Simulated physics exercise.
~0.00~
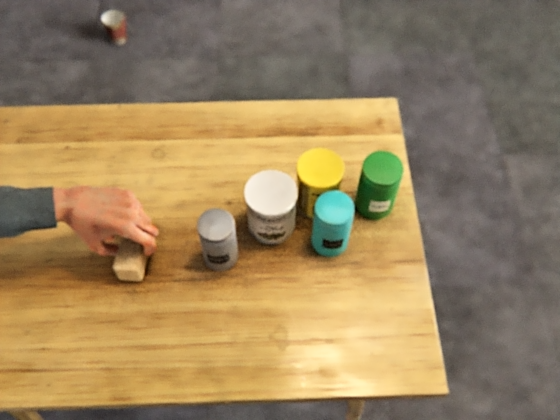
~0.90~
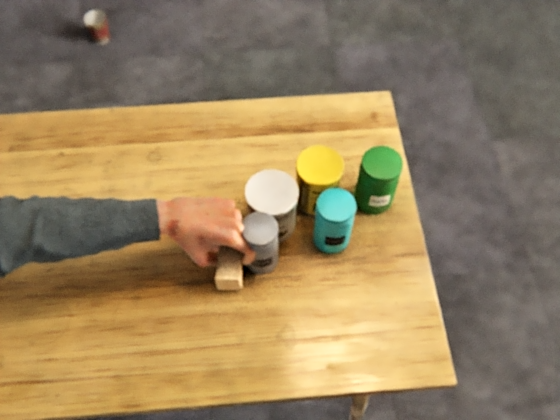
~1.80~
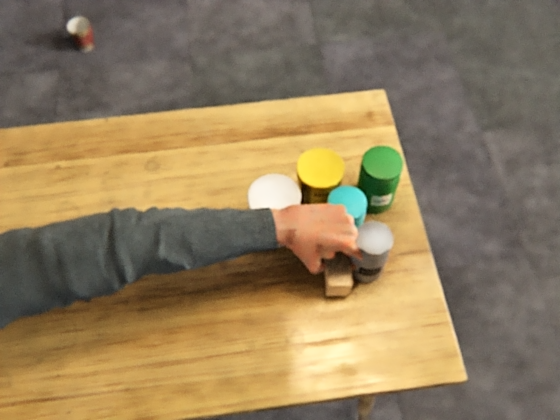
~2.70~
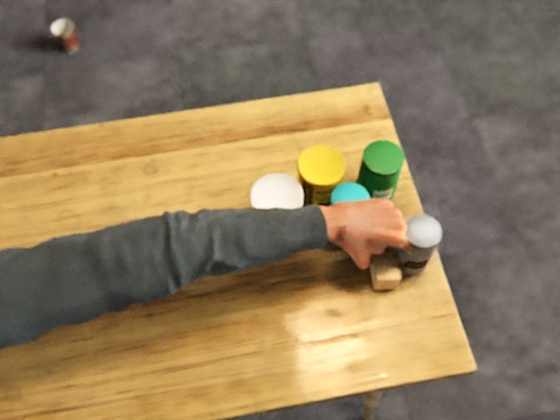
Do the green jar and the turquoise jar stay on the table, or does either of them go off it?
Both stay on the table. The grey jar is pushed past in front of them, and the green and turquoise jars remain standing near the right end.
